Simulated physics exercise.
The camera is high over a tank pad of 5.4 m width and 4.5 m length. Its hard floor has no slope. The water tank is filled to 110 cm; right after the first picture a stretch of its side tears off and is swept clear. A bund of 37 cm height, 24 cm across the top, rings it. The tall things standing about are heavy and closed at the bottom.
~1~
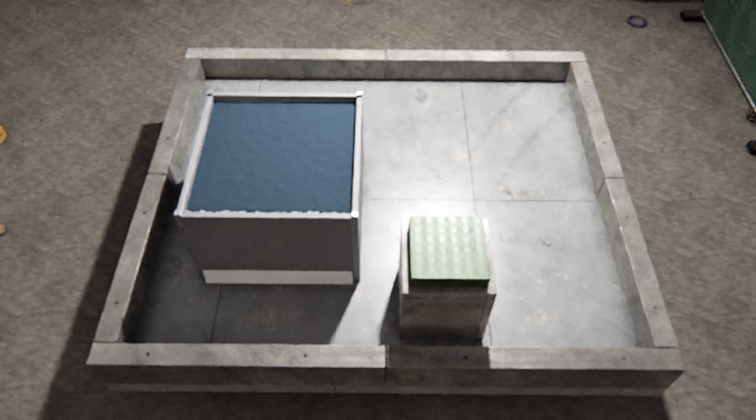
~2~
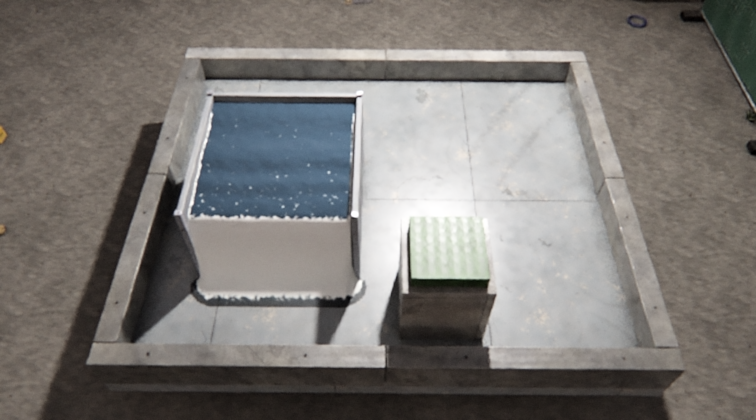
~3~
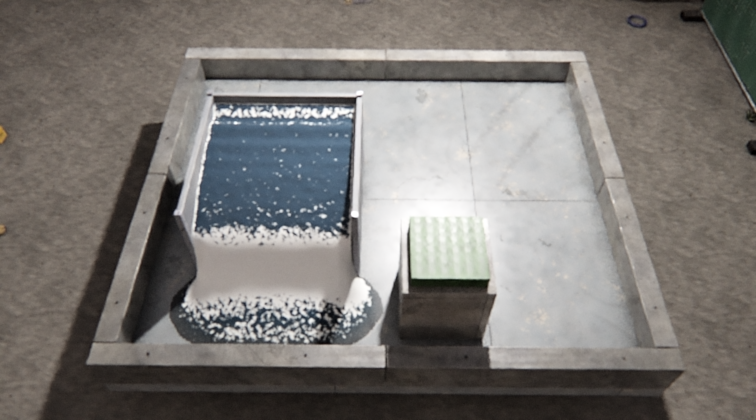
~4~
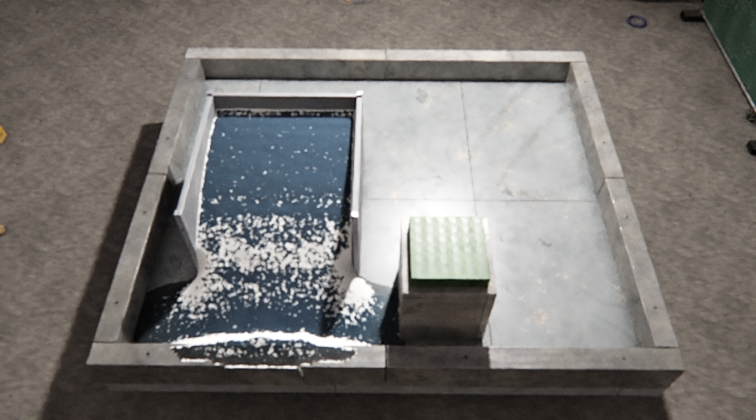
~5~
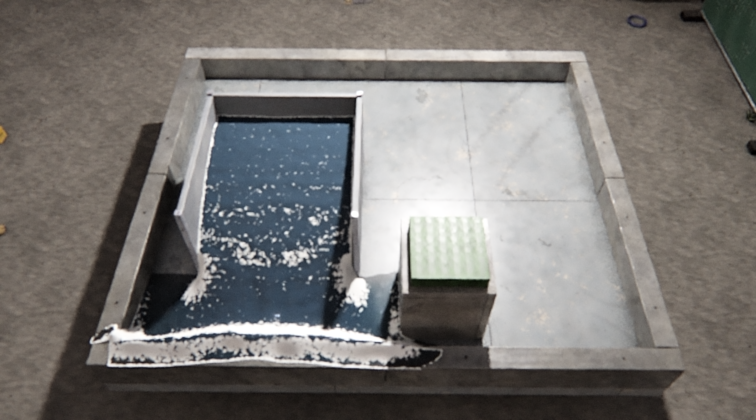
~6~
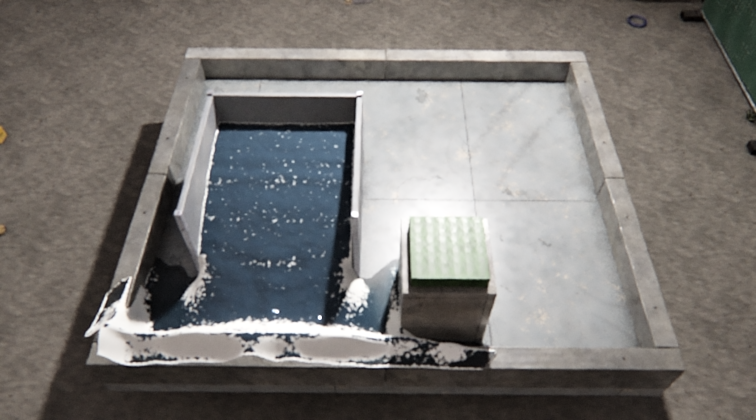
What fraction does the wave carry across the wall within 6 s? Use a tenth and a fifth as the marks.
Of the water, more than a fifth goes over.
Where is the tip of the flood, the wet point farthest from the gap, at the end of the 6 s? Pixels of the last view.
At about (556, 88).
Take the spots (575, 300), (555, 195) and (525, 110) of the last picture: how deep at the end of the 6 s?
Roughly 4, 9 and 13 cm, in turn.
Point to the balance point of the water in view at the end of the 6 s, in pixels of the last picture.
Around (364, 198).
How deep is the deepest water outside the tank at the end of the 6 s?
Up to some 20 cm.
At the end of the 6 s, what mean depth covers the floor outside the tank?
Roughly 9 cm.
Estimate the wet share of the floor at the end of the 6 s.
About 95 per cent.
A moment later water covers 20 % of the floor and is deepest (78 cm) near (130, 357); 12 % is over the wall.
Soon after water covers 25 % of the floor and is deepest (63 cm) near (130, 357); 20 % is over the wall.
Next water covers 50 % of the floor and is deepest (41 cm) near (130, 357); 29 % is over the wall.
Later on water covers 70 % of the floor and is deepest (30 cm) near (205, 85); 30 % is over the wall.
At the end water covers 75 % of the floor and is deepest (20 cm) near (267, 358); 30 % is over the wall.
